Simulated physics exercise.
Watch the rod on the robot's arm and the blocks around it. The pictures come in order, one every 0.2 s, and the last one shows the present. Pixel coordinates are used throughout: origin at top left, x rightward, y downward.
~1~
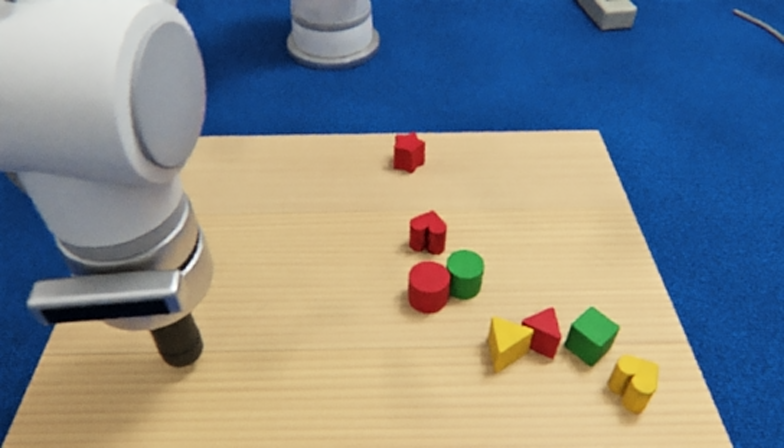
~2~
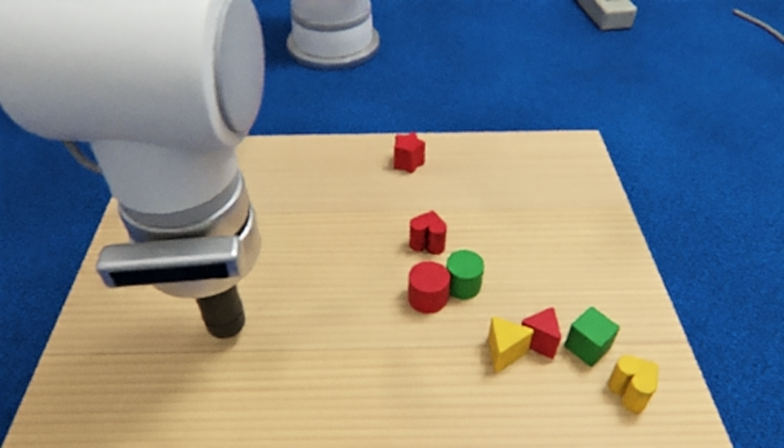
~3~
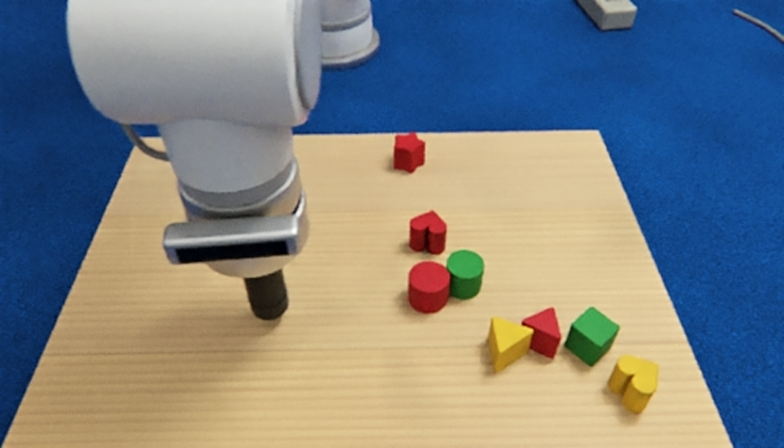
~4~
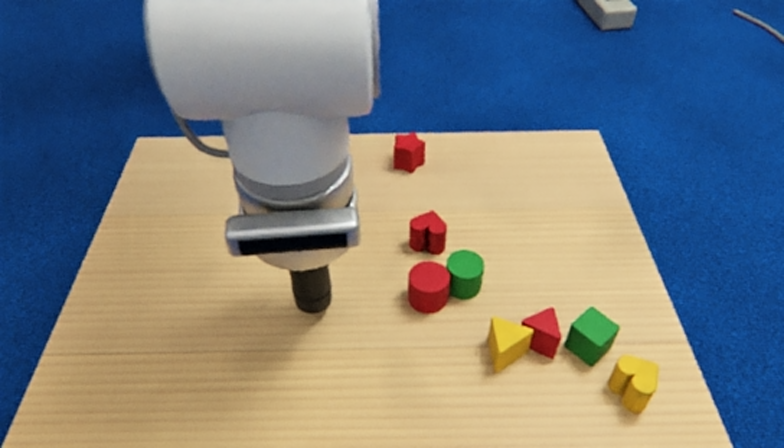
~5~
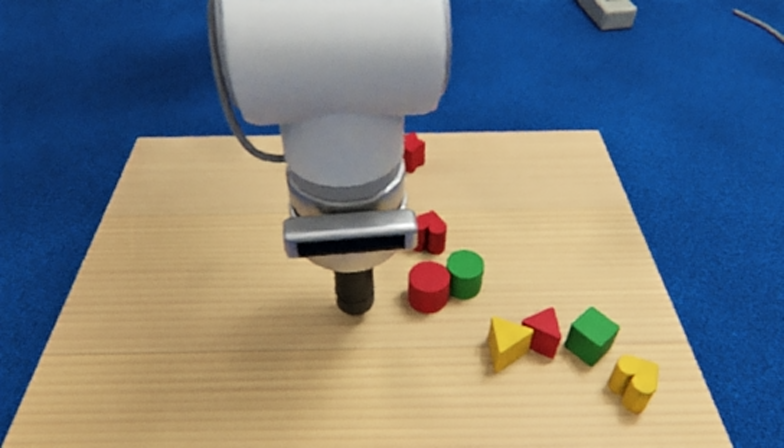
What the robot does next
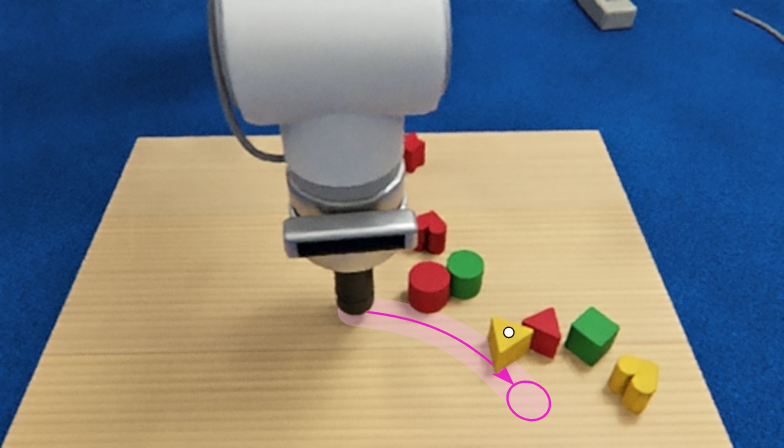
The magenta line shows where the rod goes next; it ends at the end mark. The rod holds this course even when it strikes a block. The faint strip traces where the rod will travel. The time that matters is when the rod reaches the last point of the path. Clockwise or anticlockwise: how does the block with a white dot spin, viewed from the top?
It ends up turned anticlockwise.
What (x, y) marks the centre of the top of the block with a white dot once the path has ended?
The middle of its top is at (550, 351).
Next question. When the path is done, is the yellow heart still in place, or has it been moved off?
By the time the path is finished, it has hardly shifted at all.
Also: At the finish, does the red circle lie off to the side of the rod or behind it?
Yes, that is how it ends up.
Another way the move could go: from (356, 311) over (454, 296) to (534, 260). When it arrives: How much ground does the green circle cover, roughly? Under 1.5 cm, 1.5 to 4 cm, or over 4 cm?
The shift is above 4 cm.
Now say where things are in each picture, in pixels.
Tip of the rod at (184, 351), middles of tops, red circle at (429, 276), green circle at (466, 263), yellow triangle at (509, 332), red triangle at (545, 322), yellow heart at (640, 372), in the first picture.
Rod at (227, 324), nothing pushed, in the second picture.
Rod at (270, 306), nothing pushed, in the third picture.
Rod at (314, 300), nothing pushed, in the fourth picture.
Rod at (356, 301), red circle at (429, 276), green circle at (466, 263), yellow triangle at (509, 332), red triangle at (545, 322), yellow heart at (640, 372), in the fifth picture.
The line goes from (356, 311) over (419, 323) and (478, 352) to (529, 400); the dot is on the yellow triangle.
What follows on the original path. One third of the way, rod at (420, 313); red circle at (441, 274); green circle at (473, 258).
Two thirds of the way, rod at (480, 344); red circle at (444, 275); green circle at (474, 256); yellow triangle at (518, 336).
At the end, rod at (531, 392); red circle at (444, 275); green circle at (474, 256); yellow triangle at (550, 351), turned 30° anticlockwise; red triangle unmoved; yellow heart unmoved.
